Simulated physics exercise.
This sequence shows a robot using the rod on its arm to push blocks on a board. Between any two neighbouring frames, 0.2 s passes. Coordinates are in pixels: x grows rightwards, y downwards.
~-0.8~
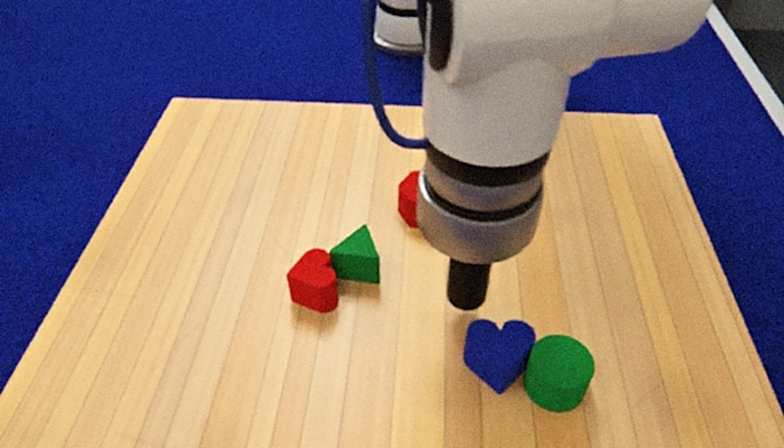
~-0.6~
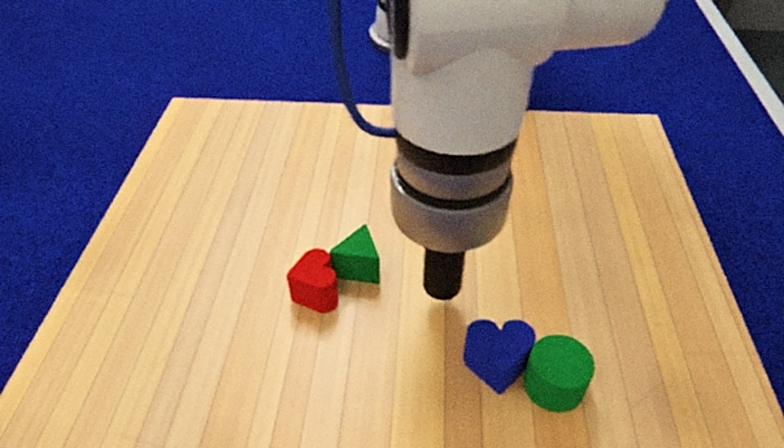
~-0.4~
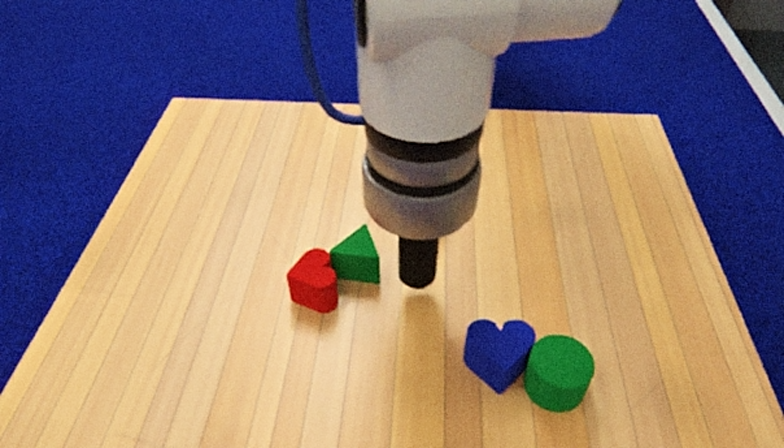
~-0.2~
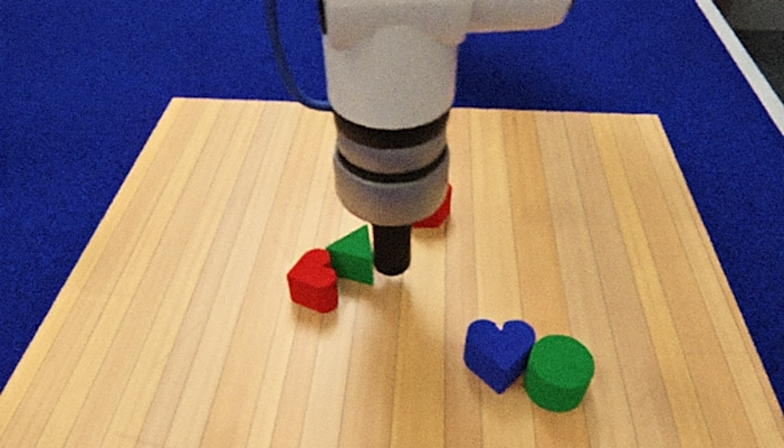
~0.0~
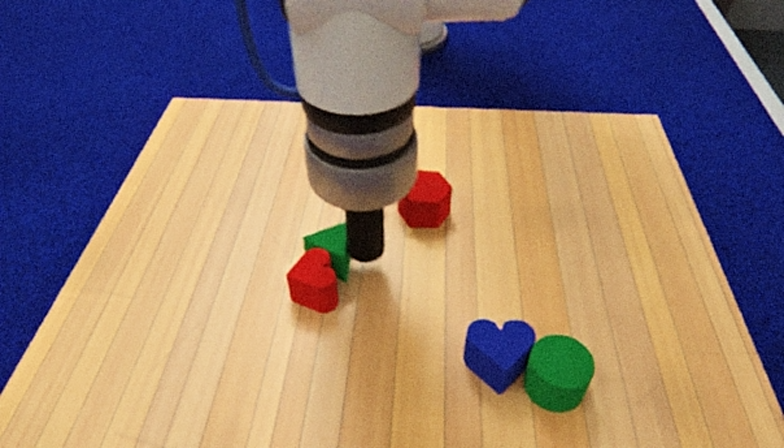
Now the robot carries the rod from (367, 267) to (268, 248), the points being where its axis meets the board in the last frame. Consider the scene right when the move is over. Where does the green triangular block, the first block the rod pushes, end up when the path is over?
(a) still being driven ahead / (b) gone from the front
Letter a.
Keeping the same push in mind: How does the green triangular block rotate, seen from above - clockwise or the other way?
Counterclockwise rotation.
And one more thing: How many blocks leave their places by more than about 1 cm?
Answer: 1.
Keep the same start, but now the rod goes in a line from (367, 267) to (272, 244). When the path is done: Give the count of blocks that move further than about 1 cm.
Answer: 1.
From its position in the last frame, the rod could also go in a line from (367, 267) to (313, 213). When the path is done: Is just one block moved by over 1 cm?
My answer is yes.
The first path, step by step. Halfway along, rod (314, 240); red heart block (309, 269), turned 20° anticlockwise; green triangular block (278, 232), turned 10° anticlockwise.
At the end, rod (264, 231); red heart block (309, 269), turned 20° anticlockwise; green triangular block (227, 227), turned 25° anticlockwise; red six-sided block still.
